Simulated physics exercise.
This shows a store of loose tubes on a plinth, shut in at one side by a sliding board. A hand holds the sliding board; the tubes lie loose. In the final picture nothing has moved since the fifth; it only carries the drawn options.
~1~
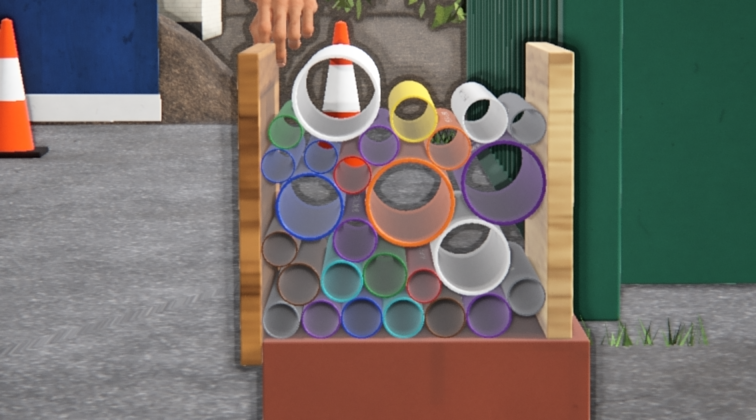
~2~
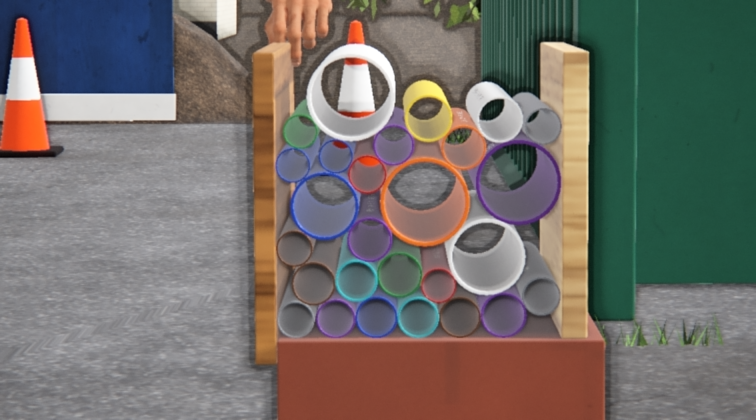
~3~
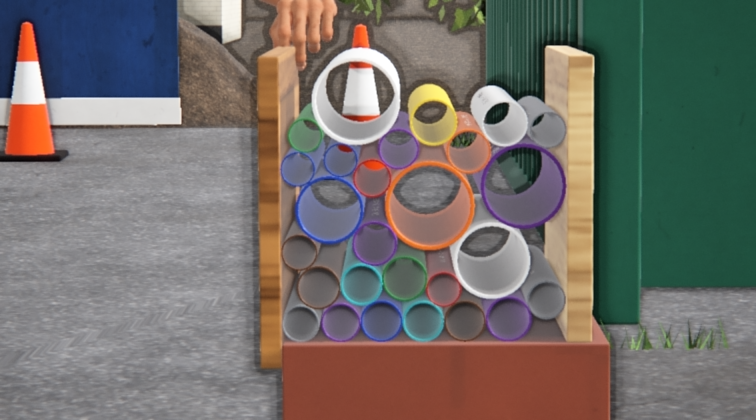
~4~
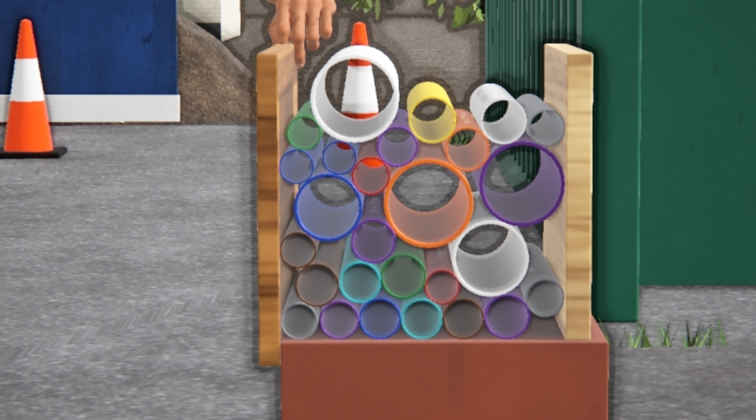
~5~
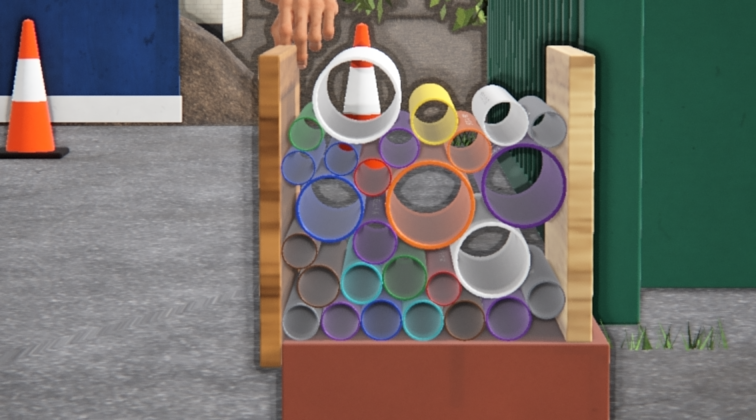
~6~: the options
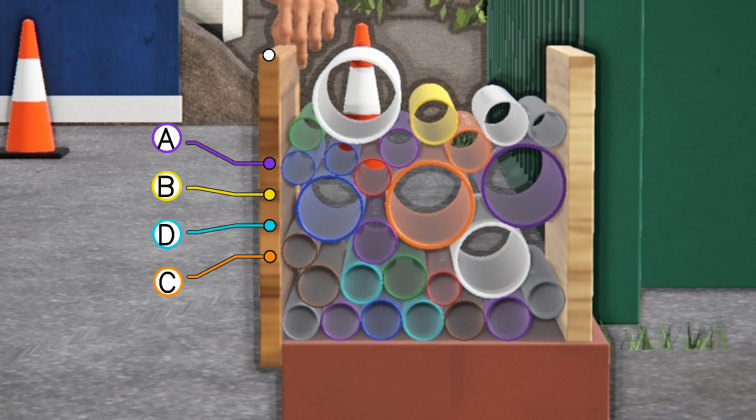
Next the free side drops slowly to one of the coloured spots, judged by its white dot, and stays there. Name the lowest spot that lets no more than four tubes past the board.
Down to C.
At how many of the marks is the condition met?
The number is four.
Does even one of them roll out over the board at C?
Yes.
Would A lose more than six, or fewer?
It loses fewer than six.
On the copy, A at (269, 163); B at (270, 195); C at (270, 257); D at (270, 226); the white dot at (269, 55).
On C. First, top of the board (281, 143).
Then, top of the board (281, 241).
Finally, top of the board (282, 255), two out over the board.
By contrast, A none out over the board; B none out over the board; D one out over the board.
